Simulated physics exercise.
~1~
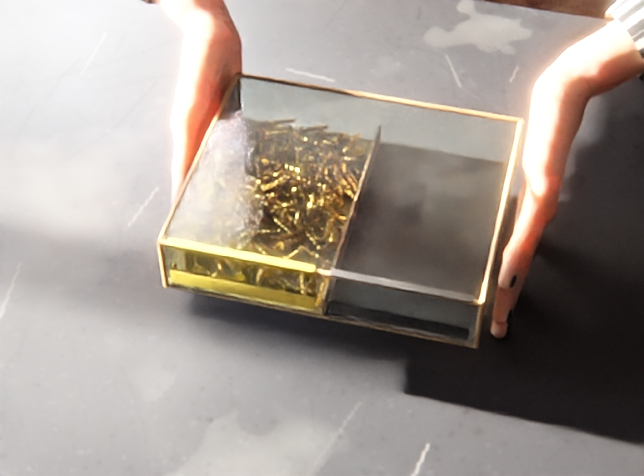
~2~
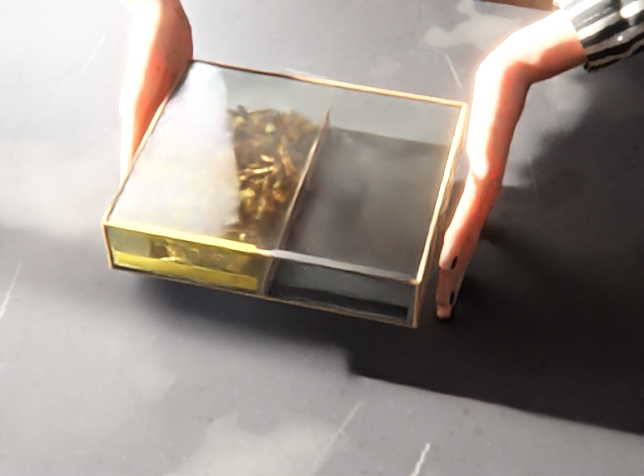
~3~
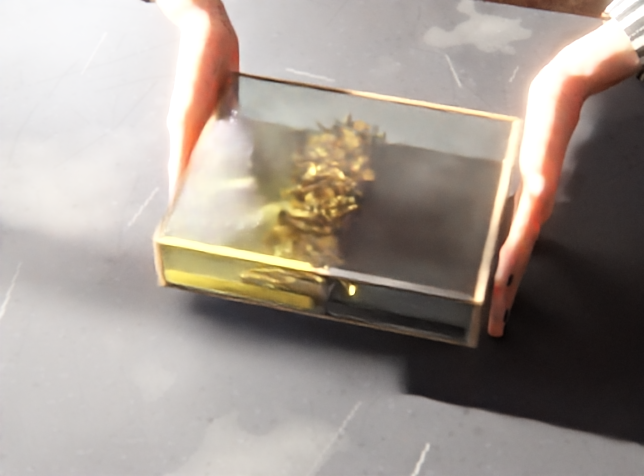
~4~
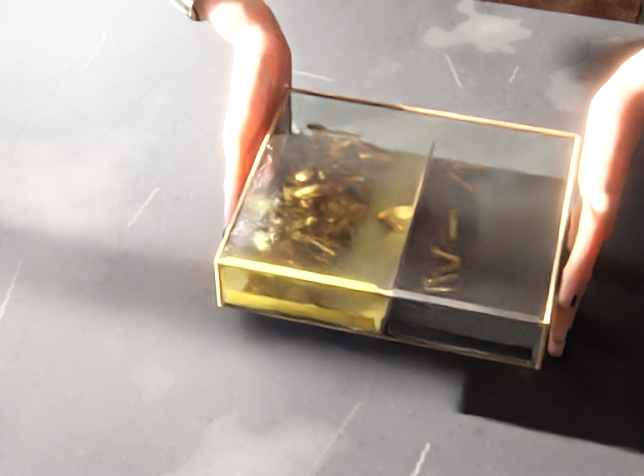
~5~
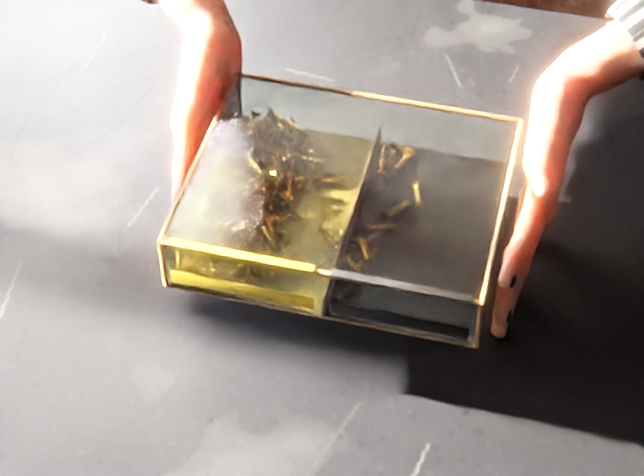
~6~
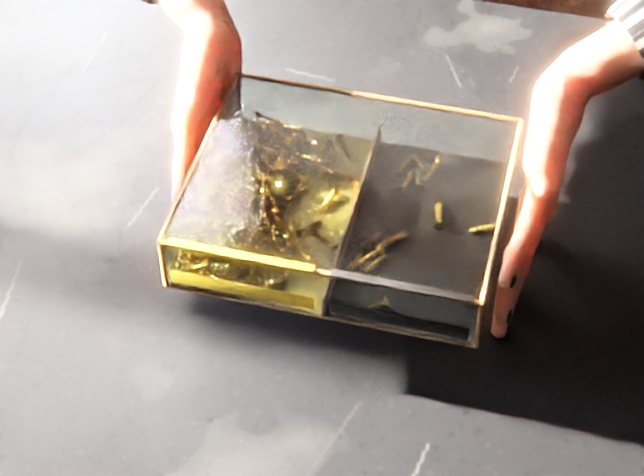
We see two hands shake a clear-lidded box of small brass-coloured pieces left and right on a grey surface, scattering them from the yellow left compartment, until the box rests with most still there and a few in the black right compartment.
